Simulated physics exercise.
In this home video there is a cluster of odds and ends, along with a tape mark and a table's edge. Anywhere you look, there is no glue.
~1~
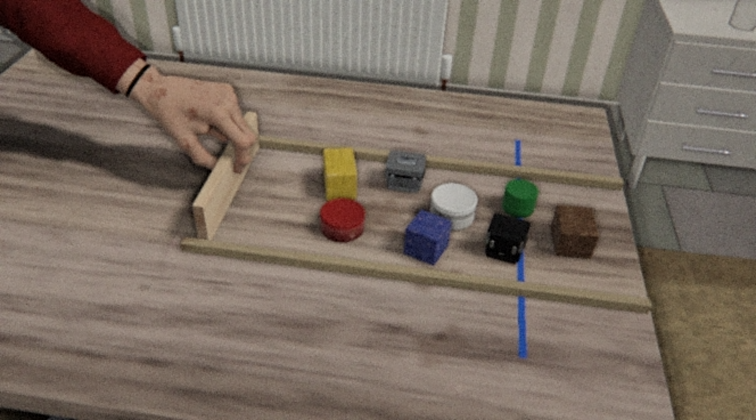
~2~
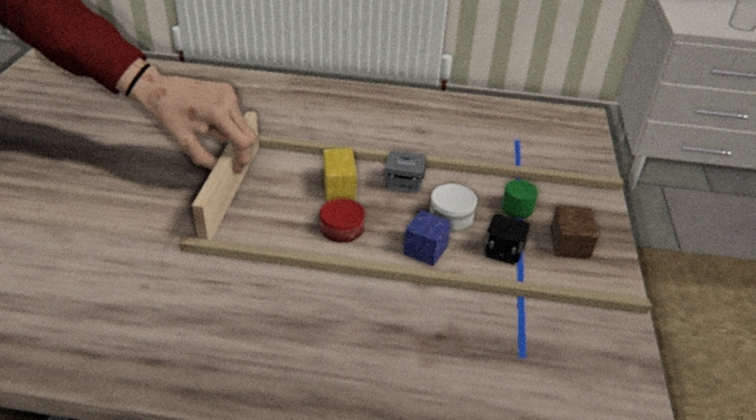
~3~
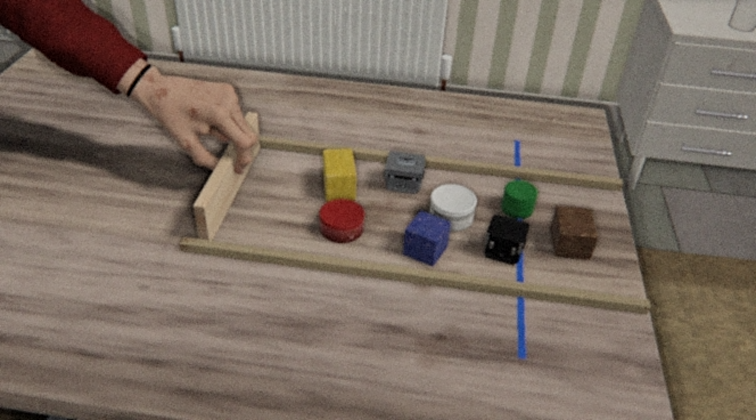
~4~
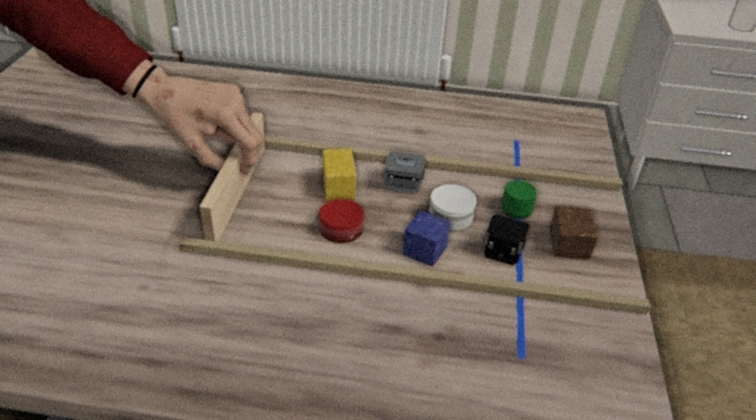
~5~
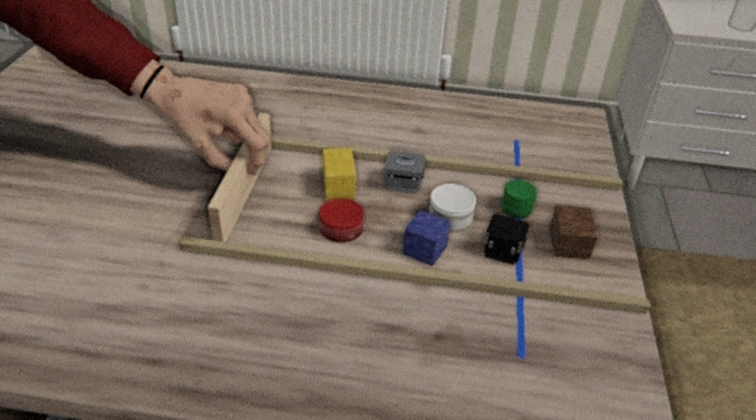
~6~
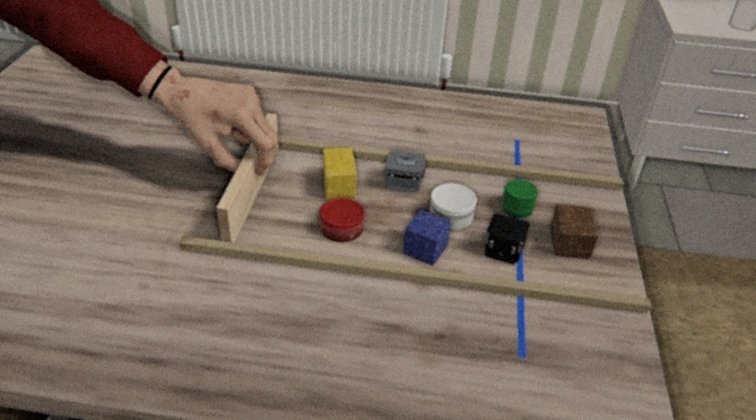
A hand slides a wooden board slightly right toward the small objects, which stay still.
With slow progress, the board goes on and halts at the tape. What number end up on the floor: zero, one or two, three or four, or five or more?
Overboard: Nil.
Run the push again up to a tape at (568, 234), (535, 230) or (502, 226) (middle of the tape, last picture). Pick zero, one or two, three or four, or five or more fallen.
One after another: Just one or two; no fall at all; none at all.
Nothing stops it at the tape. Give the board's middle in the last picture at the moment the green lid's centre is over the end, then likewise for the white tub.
When the green lid crosses, the middle is near (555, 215); when the white tub crosses, near (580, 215).
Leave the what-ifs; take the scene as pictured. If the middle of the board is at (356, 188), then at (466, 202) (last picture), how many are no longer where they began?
At the first spot the count is 3, and at the second it is 7.
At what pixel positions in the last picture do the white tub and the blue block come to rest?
Look around (575, 221) for the first and around (541, 267) for the second.
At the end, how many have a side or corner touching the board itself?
3.
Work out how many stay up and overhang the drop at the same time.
It's 0.
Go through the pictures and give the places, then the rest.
In the first frame, brown block (574, 232); green lid (520, 199); black case (507, 239); board (230, 173); tape (520, 228).
In the second frame, green lid (520, 199); white tub (453, 207).
In the third frame, black case (506, 240); blue block (427, 238).
In the fourth frame, brown block (573, 233); red tub (341, 221).
In the fifth frame, green lid (519, 199); board (244, 175).
In the sixth frame, brown block (573, 232); green lid (519, 199); black case (506, 239); board (251, 175); tape (519, 228).
Soon after, none off yet; brown block at rest near (573, 232); green lid at rest near (519, 199); black case at rest near (506, 239).
Then, none off yet; brown block at rest near (573, 232); green lid moved about its own width near (557, 205); black case moved about its own width near (532, 246).
At rest, the number that fall off is zero.
